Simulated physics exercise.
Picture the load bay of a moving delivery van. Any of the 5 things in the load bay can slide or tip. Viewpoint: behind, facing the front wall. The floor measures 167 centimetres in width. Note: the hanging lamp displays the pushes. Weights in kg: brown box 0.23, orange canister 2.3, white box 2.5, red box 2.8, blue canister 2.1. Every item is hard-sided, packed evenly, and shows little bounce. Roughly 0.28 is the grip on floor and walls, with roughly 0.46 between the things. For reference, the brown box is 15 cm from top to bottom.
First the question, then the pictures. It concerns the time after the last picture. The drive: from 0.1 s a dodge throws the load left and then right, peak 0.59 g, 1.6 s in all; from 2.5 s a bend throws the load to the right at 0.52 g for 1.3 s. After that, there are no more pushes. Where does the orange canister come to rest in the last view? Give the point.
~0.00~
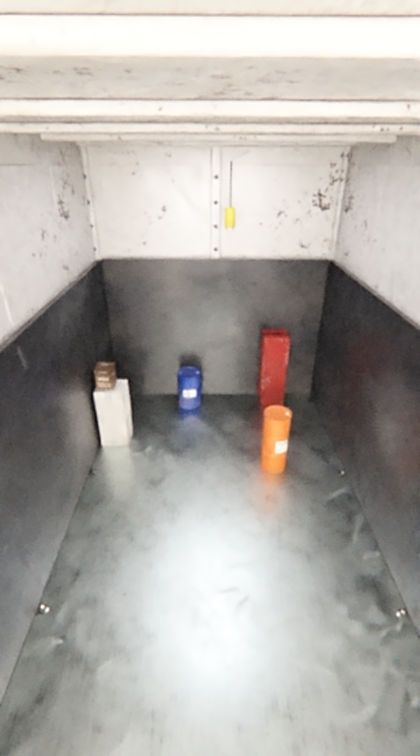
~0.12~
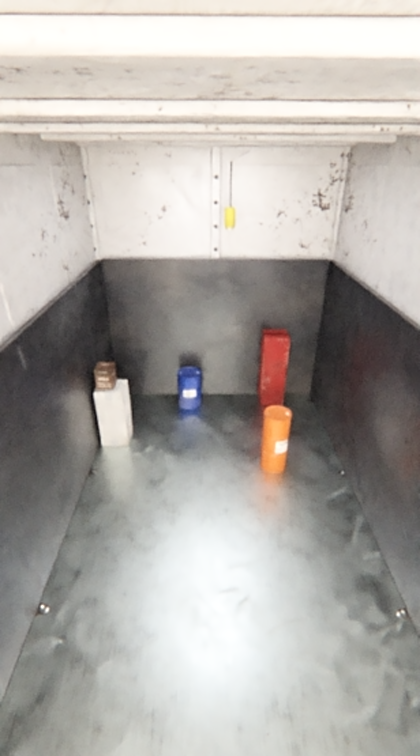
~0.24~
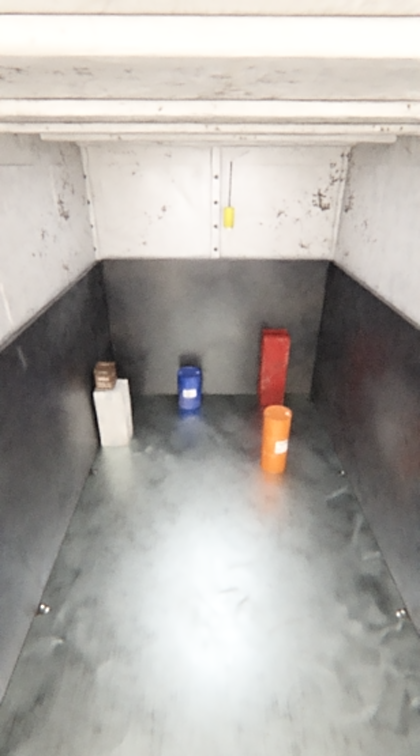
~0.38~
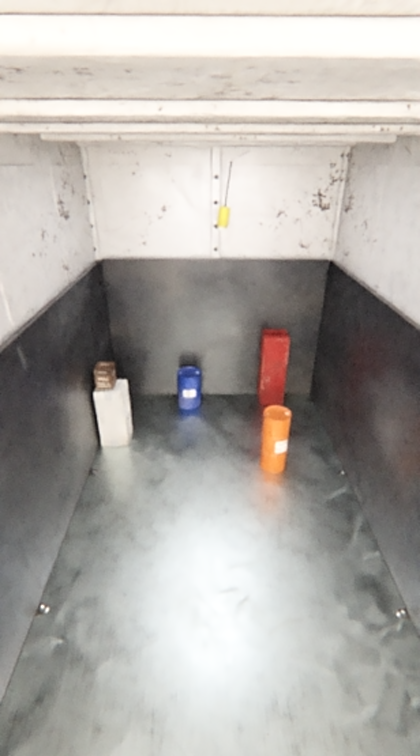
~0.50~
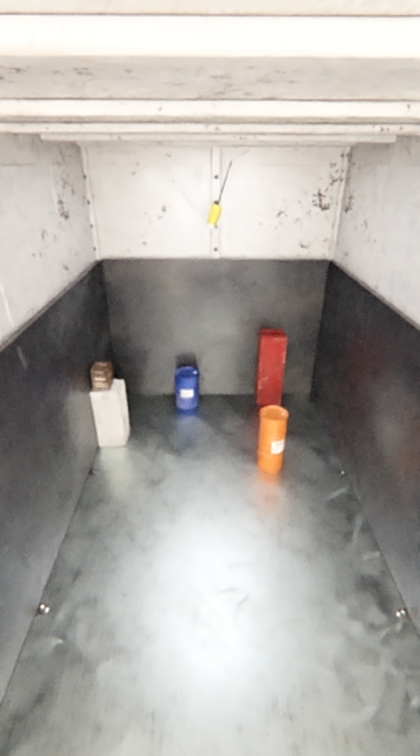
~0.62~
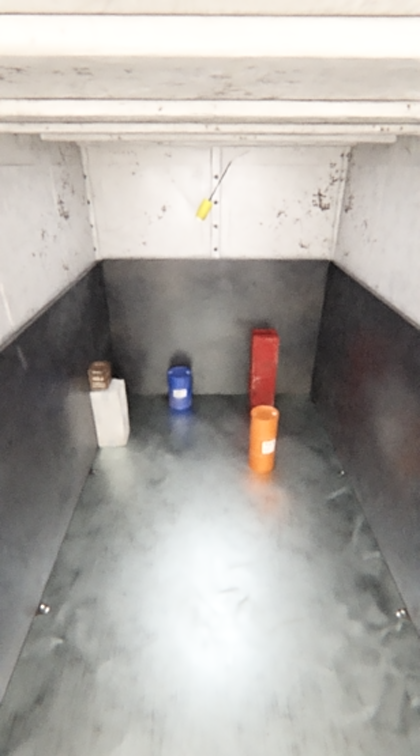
It comes to rest at about (333, 439).
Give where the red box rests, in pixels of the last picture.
It comes to rest somewhere around (278, 392).
By 1.52 s, push 0.27 g right; orange canister 12 cm from its spot near (257, 440); red box tilted 55°; blue canister 12 cm from its spot.
By 3.12 s, push 0.52 g right; orange canister 23 cm from its spot near (311, 439); red box on its side; white box 46 cm from its spot.
When it is over (4.4 s), lying over in the load bay, red box; not toppled but over 15 cm from the start, brown box, orange canister, white box and blue canister. In the last view, orange canister near (333, 439).
